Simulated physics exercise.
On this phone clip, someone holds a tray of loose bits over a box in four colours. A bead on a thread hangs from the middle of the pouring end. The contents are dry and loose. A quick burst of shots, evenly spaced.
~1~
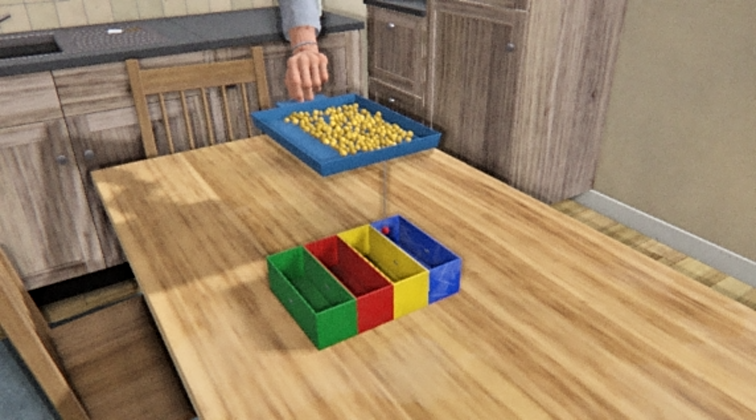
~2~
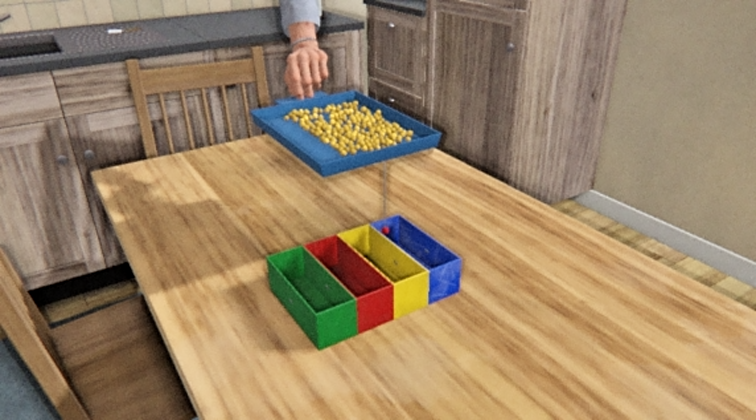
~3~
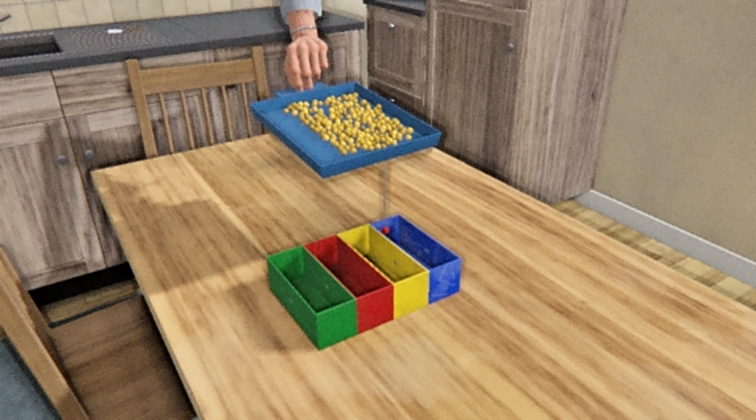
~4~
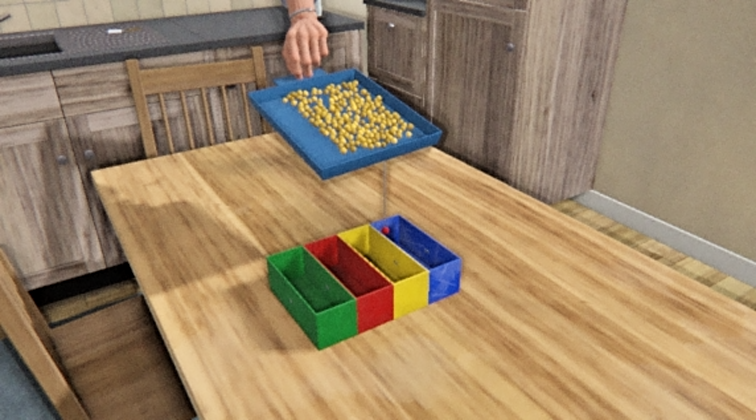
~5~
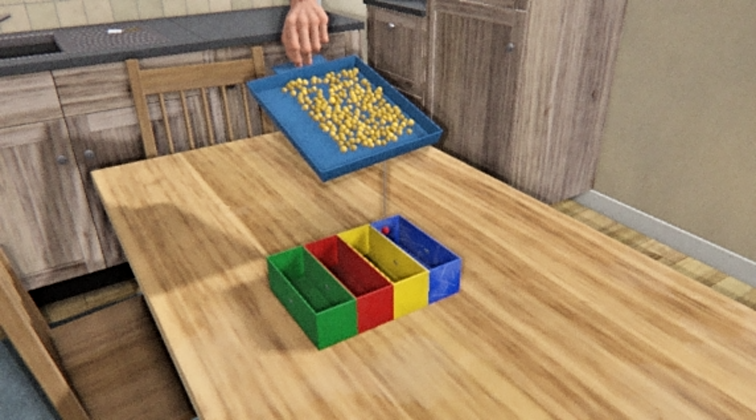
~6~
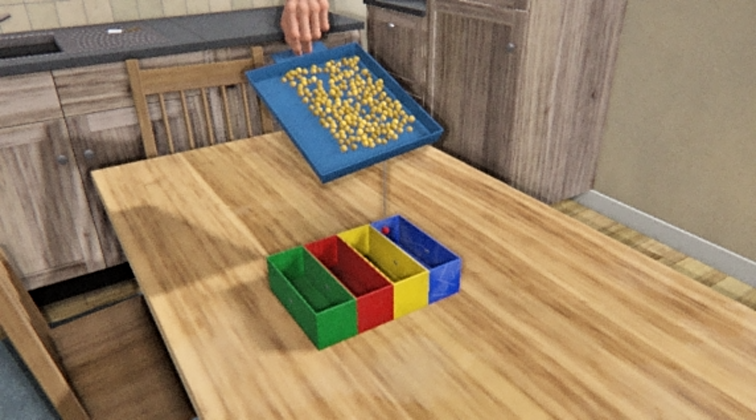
To begin with, a hand holds a blue tray of small yellow balls nearly level above a box with green, red, yellow and blue compartments on a wooden table. The hand then gradually raises the tray's back edge, slanting it toward its front left corner, while the box stays still.
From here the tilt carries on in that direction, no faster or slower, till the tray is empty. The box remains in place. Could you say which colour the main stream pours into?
It pours into the red cell.
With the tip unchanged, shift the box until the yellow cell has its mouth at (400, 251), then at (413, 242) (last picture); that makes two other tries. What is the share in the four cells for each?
First case 100 in a hundred, second case 90 in a hundred.
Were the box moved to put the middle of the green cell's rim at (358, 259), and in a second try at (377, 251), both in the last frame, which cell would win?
Taking the two placings in order, you'd get green and then that green cell.
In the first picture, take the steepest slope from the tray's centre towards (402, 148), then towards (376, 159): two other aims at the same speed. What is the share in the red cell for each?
In turn some 0 and 20 per cent.
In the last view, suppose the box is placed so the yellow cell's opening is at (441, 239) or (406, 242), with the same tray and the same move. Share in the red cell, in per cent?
Roughly 20 per cent, then roughly 40 per cent.
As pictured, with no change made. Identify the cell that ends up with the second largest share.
The cell in yellow.
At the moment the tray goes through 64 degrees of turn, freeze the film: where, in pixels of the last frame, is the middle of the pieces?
The middle of the load sits near (360, 142).
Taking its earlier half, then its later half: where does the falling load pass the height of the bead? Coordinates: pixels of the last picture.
Starting near (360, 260), moving on to near (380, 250).
Soon, tray tipped steeply; all on the tray.
A while on, tray tipped past a quarter turn; most on the tray; a small part in the red cell; a small part in the green cell; a stray few in the yellow cell; a stray few in the blue cell; a stray few falling or outside the box.
Towards the end, tray tipped past a quarter turn; about half in the red cell; about a third in the yellow cell; a small part in the blue cell; a small part in the green cell; a stray few falling or outside the box.
Finally, tray tipped past a quarter turn; about half in the red cell; about a third in the yellow cell; a small part in the blue cell; a small part in the green cell; a stray few outside the box.
